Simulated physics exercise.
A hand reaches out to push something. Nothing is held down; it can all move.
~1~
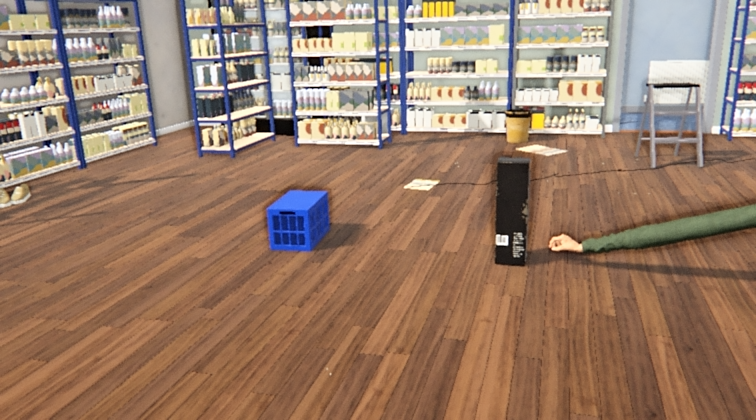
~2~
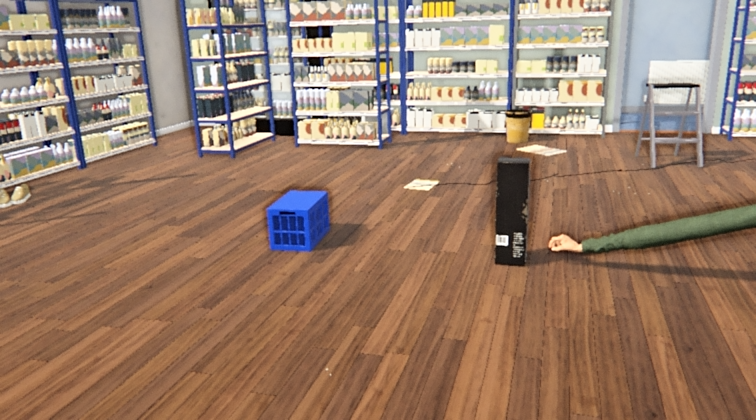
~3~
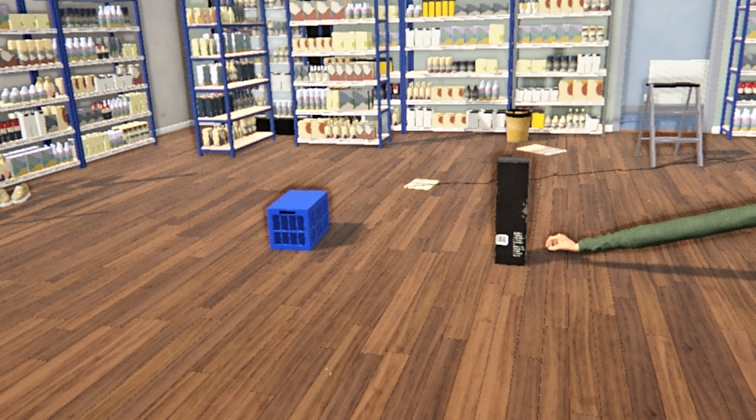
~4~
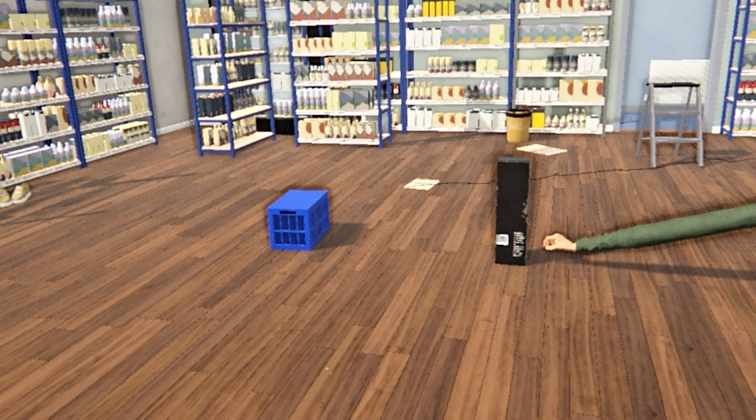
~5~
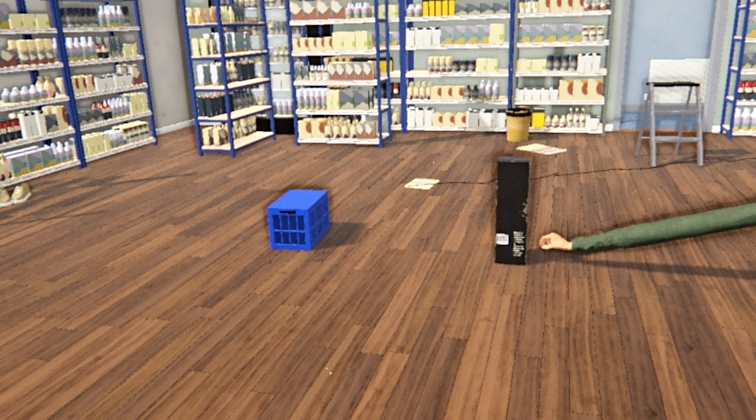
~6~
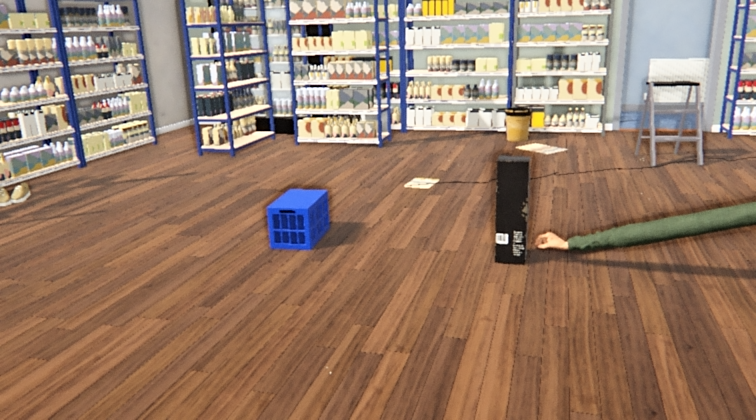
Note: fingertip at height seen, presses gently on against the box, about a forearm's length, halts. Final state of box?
It rides it out.
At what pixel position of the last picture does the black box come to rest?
Near (450, 207).
Then, 0.60 s on from there, black box shifted a little near (499, 209).
Then, 1.10 s on from there, black box shifted about its own width near (480, 209).
Then, 1.60 s on from there, black box shifted well along near (460, 207).
In the end, moved from the start, black box. At the end, from the last picture's camera, black box near (450, 207).
